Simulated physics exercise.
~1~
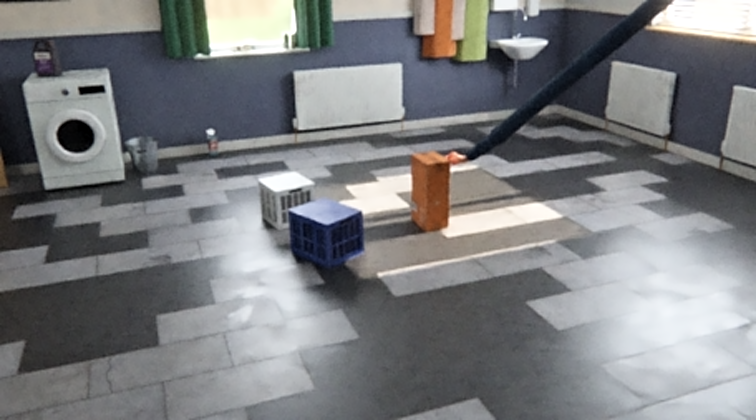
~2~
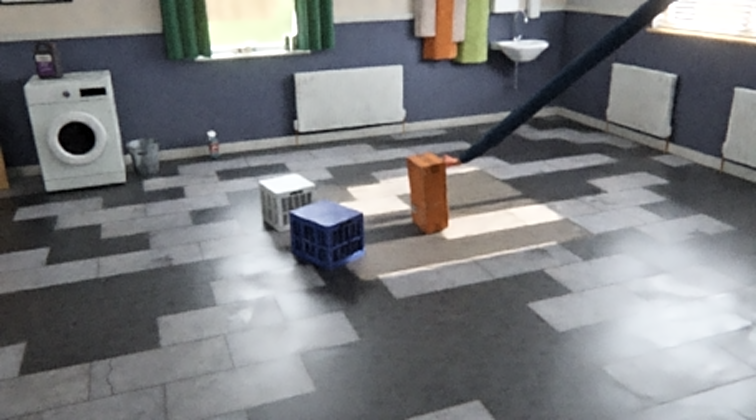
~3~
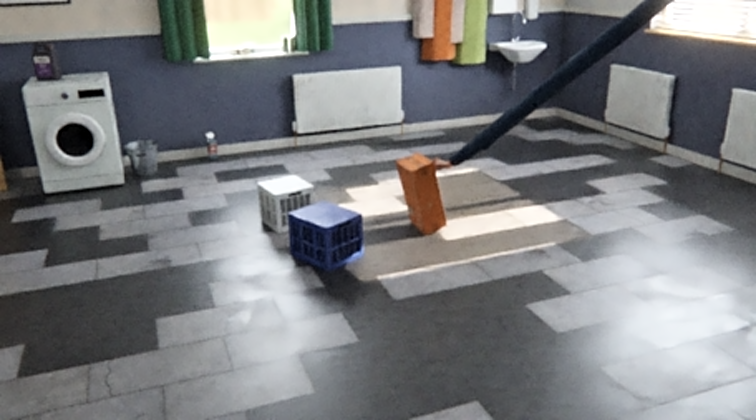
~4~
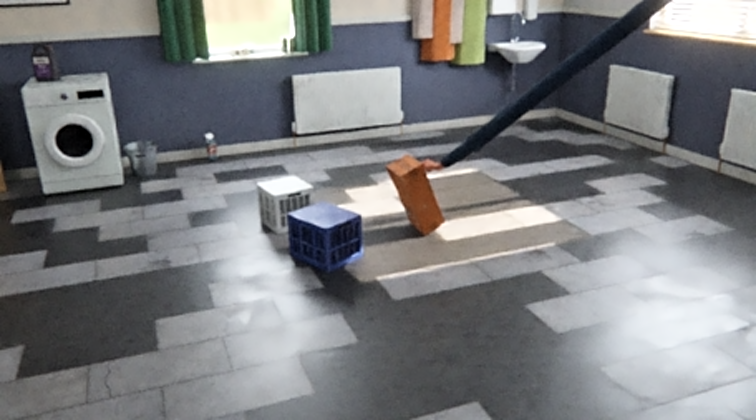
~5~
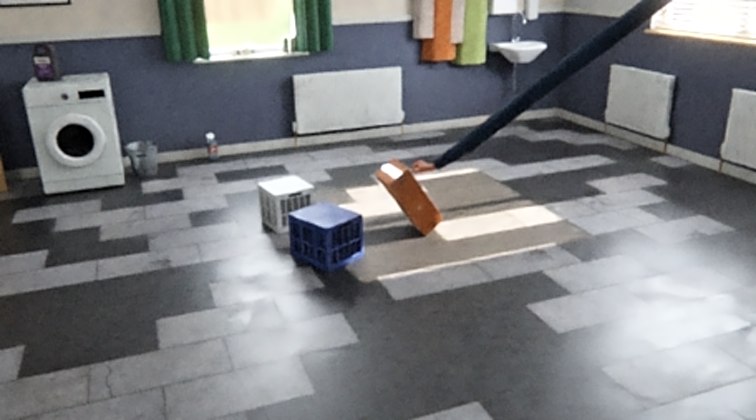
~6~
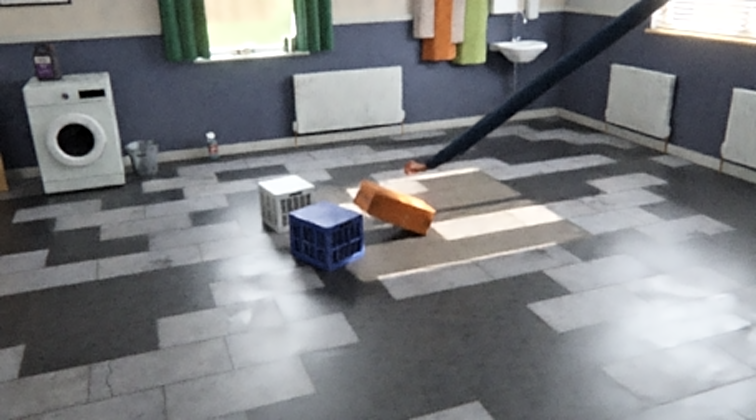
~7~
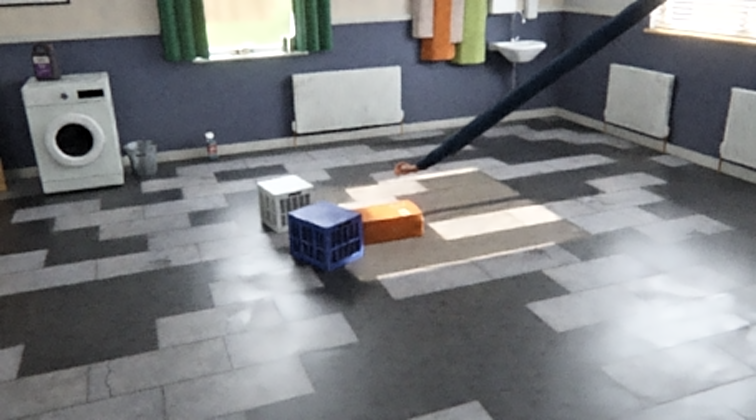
In a laundry room, a dark mechanical arm pushes an upright orange box left until it topples.
